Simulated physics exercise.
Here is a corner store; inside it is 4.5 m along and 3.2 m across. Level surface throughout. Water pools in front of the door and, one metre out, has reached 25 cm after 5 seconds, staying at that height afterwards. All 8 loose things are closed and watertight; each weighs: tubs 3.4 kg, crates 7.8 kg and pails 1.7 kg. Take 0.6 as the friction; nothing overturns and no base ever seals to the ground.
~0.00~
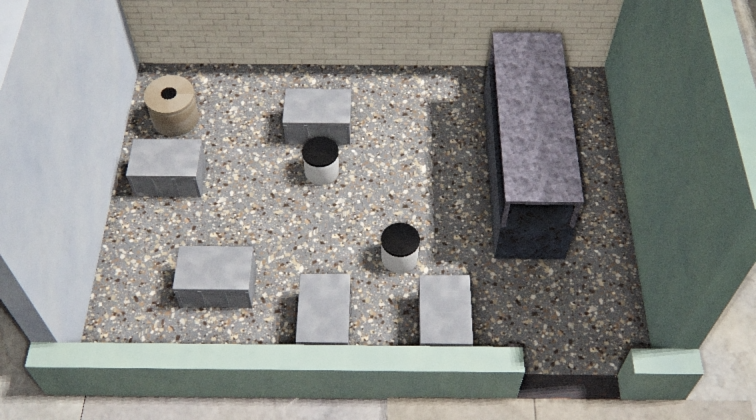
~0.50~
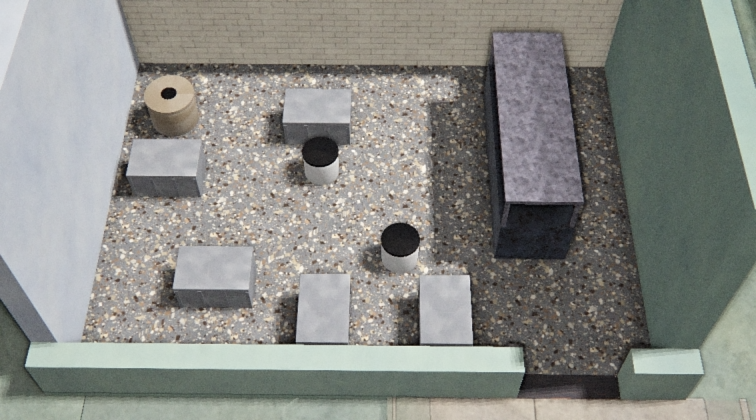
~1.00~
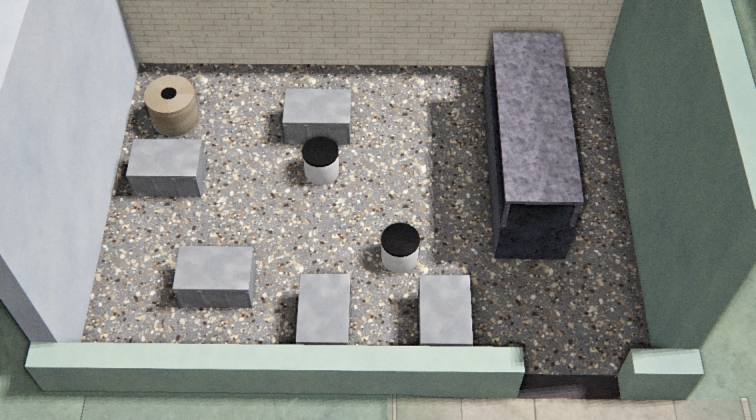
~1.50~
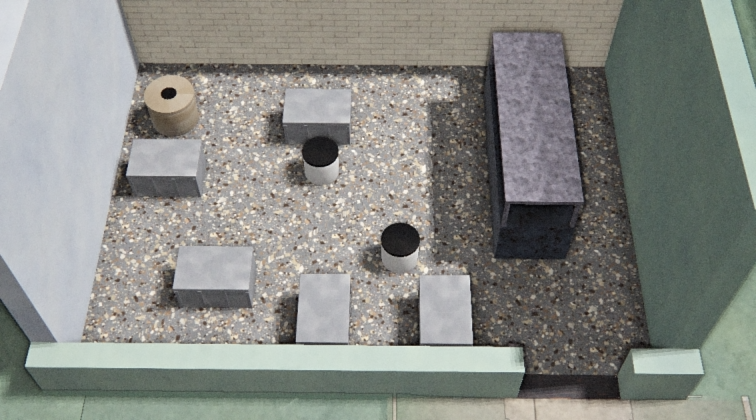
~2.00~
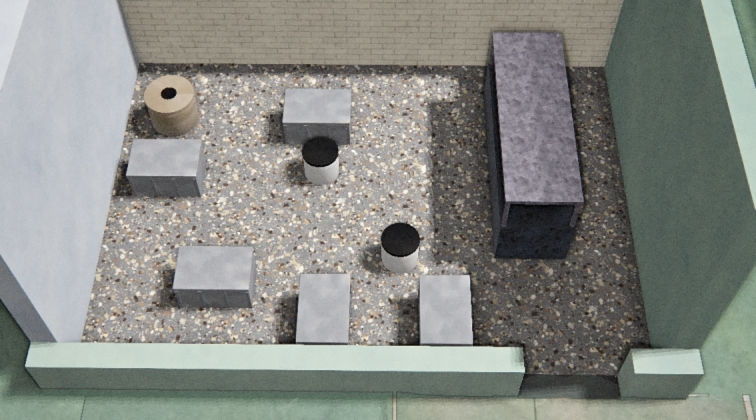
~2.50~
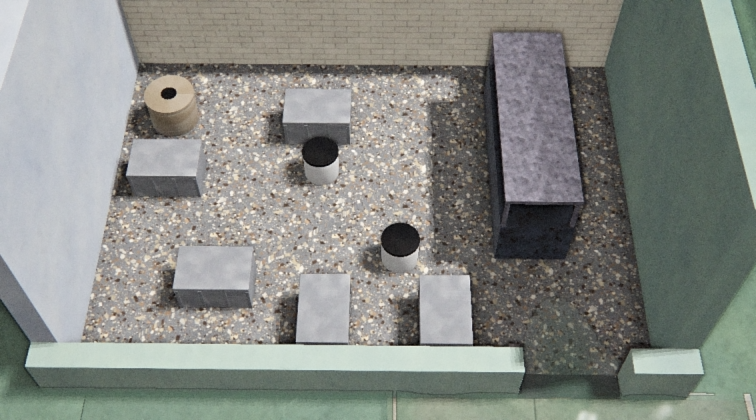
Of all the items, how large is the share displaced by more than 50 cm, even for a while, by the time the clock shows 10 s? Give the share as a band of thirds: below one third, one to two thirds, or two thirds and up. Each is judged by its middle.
The number moved that far will range a third to two thirds.
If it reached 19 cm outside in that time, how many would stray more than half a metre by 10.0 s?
It would come to 2 of them.
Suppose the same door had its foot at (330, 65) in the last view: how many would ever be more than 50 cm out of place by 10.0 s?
You'd get 6 in that case.
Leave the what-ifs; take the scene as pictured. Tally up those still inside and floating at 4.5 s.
The count is 0.
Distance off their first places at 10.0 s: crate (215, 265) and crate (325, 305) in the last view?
One is off by 0 cm, the other by 30 cm, in the order asked.
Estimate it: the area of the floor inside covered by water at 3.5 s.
Close to 2.0 m2, I'd say.
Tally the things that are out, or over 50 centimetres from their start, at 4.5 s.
Tally: 0.
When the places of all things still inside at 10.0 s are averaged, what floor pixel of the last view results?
Near (213, 223).
After 3.5 s 0 of 8 are over 50 cm from their spots; 0 afloat.
After 4.5 s 0 of 8 are over 50 cm from their spots; 0 afloat.
After 7.0 s 2 of 8 are over 50 cm from their spots; 1 afloat.
After 10.0 s 3 of 8 are over 50 cm from their spots, and 3 have been at some point; 6 afloat.
